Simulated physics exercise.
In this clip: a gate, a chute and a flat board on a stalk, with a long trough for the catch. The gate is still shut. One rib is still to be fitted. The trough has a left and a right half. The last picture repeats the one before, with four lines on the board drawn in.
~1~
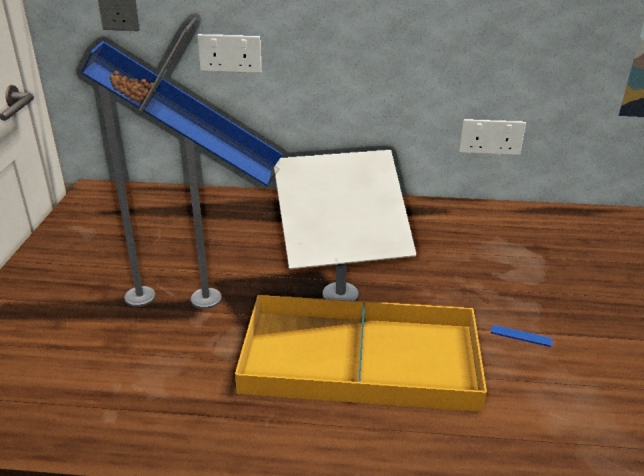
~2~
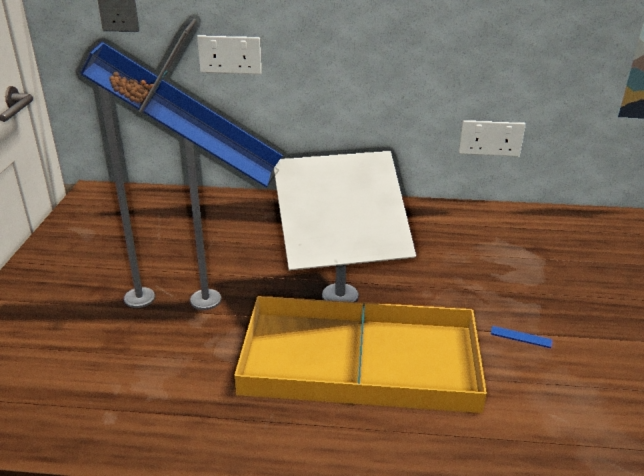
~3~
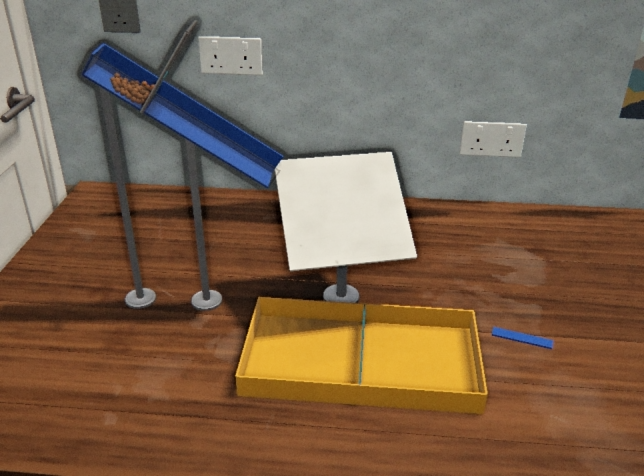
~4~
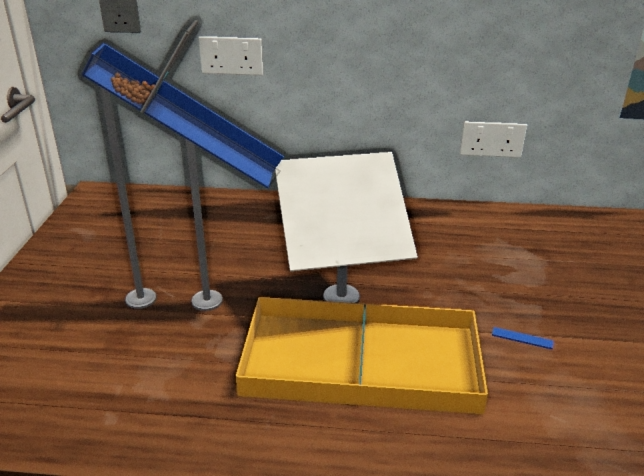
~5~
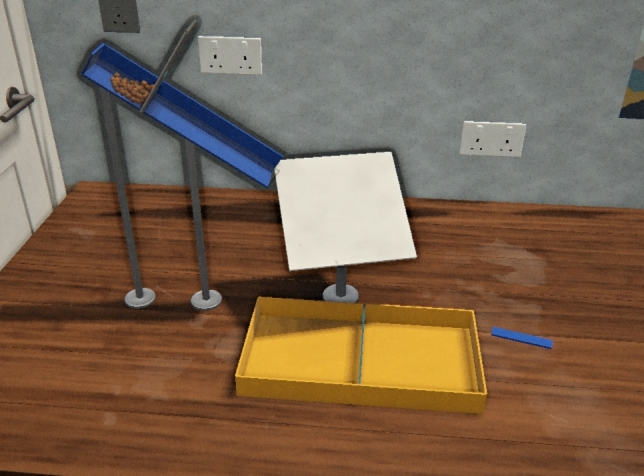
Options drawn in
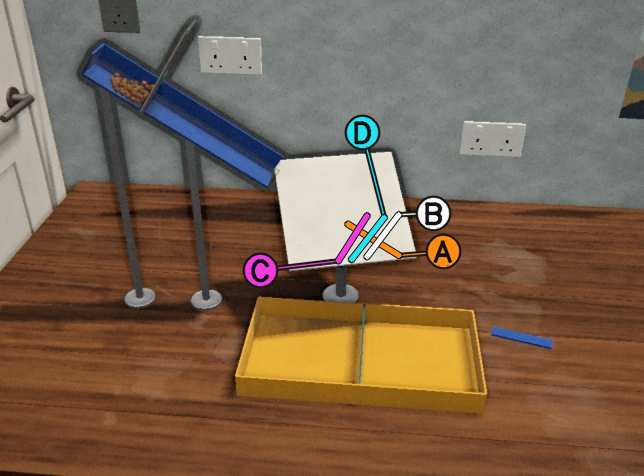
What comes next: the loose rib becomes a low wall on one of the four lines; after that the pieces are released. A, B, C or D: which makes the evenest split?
Line B.
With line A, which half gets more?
More lands on the right.
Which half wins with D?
Left.
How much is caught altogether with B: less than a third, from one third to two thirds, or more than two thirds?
It is more than two thirds.
On the marked copy, line A from (347, 224) to (399, 255); line B from (398, 214) to (367, 256); line C from (367, 215) to (338, 260); line D from (384, 217) to (351, 259).
With A, of what is caught, about a tenth in the left half, the larger part in the right.
With B, of what is caught, roughly half in the left half, roughly half in the right.
With C, of what is caught, almost all in the left half, about a tenth in the right.
With D, of what is caught, the larger part in the left half, about a tenth in the right.
